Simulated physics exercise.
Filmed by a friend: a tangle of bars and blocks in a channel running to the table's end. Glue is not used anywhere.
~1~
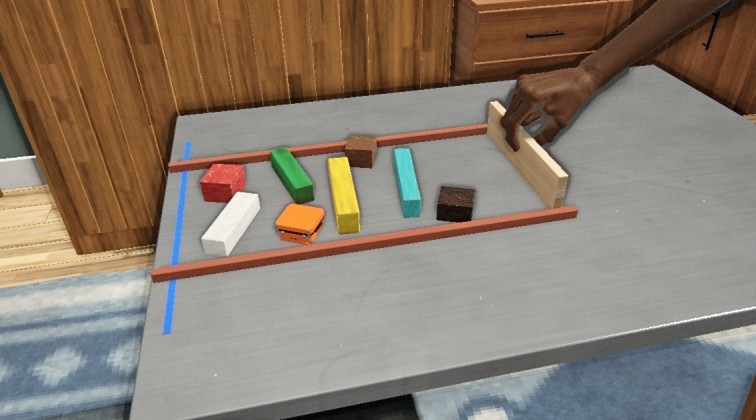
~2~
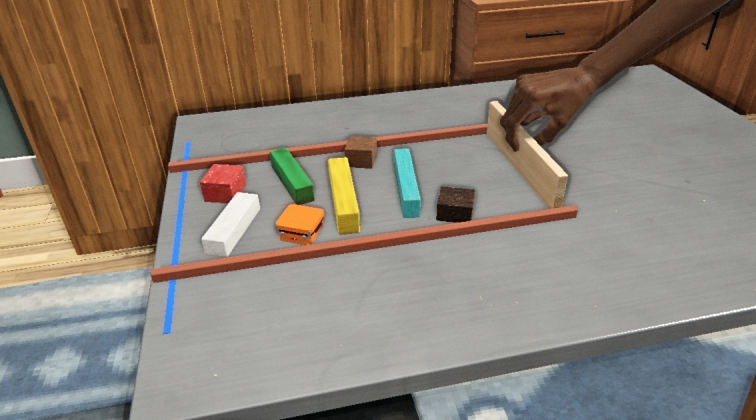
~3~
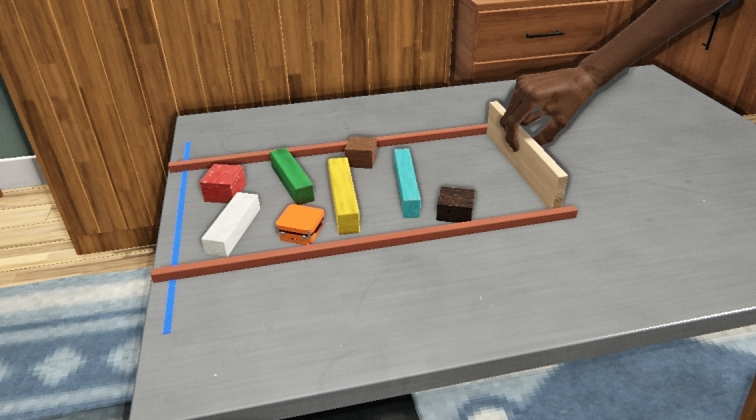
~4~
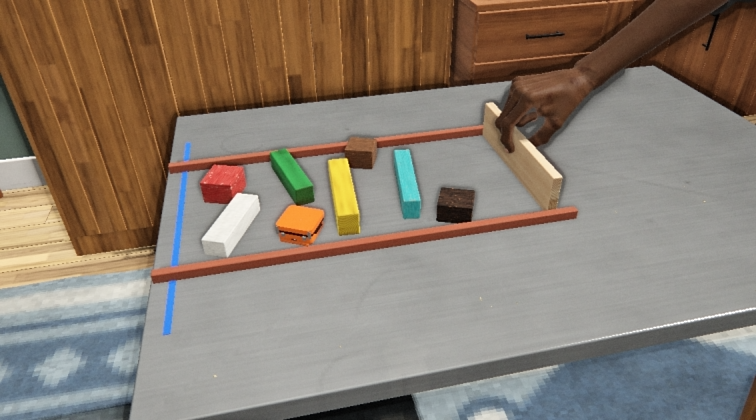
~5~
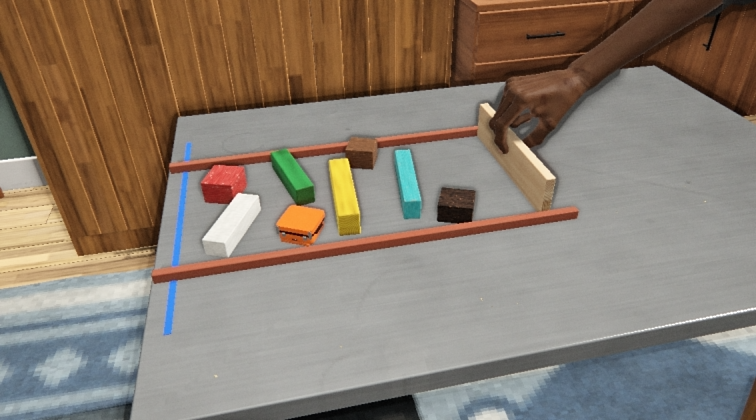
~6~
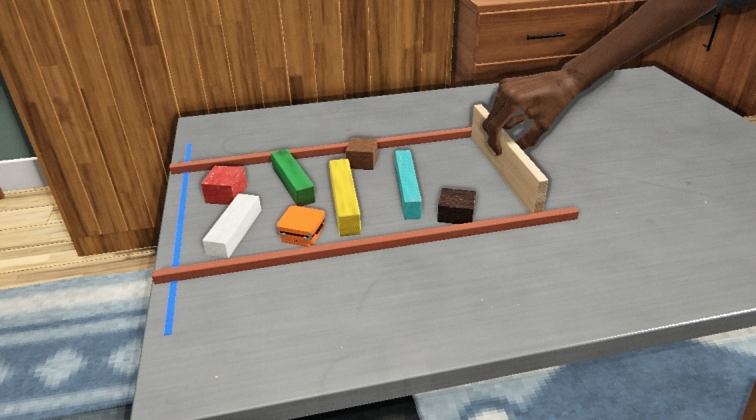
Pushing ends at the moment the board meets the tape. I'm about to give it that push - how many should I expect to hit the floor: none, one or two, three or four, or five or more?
Expect five or more.
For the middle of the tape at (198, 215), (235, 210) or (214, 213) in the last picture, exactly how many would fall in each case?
Floor tally per try: 5 / 3 / 4.
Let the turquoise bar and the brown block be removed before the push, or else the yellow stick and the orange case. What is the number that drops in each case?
The number fallen is 5, and in the other try 5.
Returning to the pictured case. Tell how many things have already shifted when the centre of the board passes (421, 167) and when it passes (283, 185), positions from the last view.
First 2, then 8.
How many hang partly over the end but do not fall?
The number is 1.
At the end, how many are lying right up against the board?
Looks like 1 of them, all told.
A little later, none off yet; red block at rest near (225, 185); white bar at rest near (234, 224); green stick at rest near (292, 177).
Next, none off yet; red block at rest near (225, 185); white bar shifted a little near (212, 224); green stick shifted a little near (269, 178).
Later still, one off so far; red block shifted well along near (158, 191); white bar dropping near (140, 304); green stick shifted about its own width near (187, 185).
When it is over, the number that fall off is five or more; down, turquoise bar, brown block, yellow stick, orange case, green stick, white bar and red block.
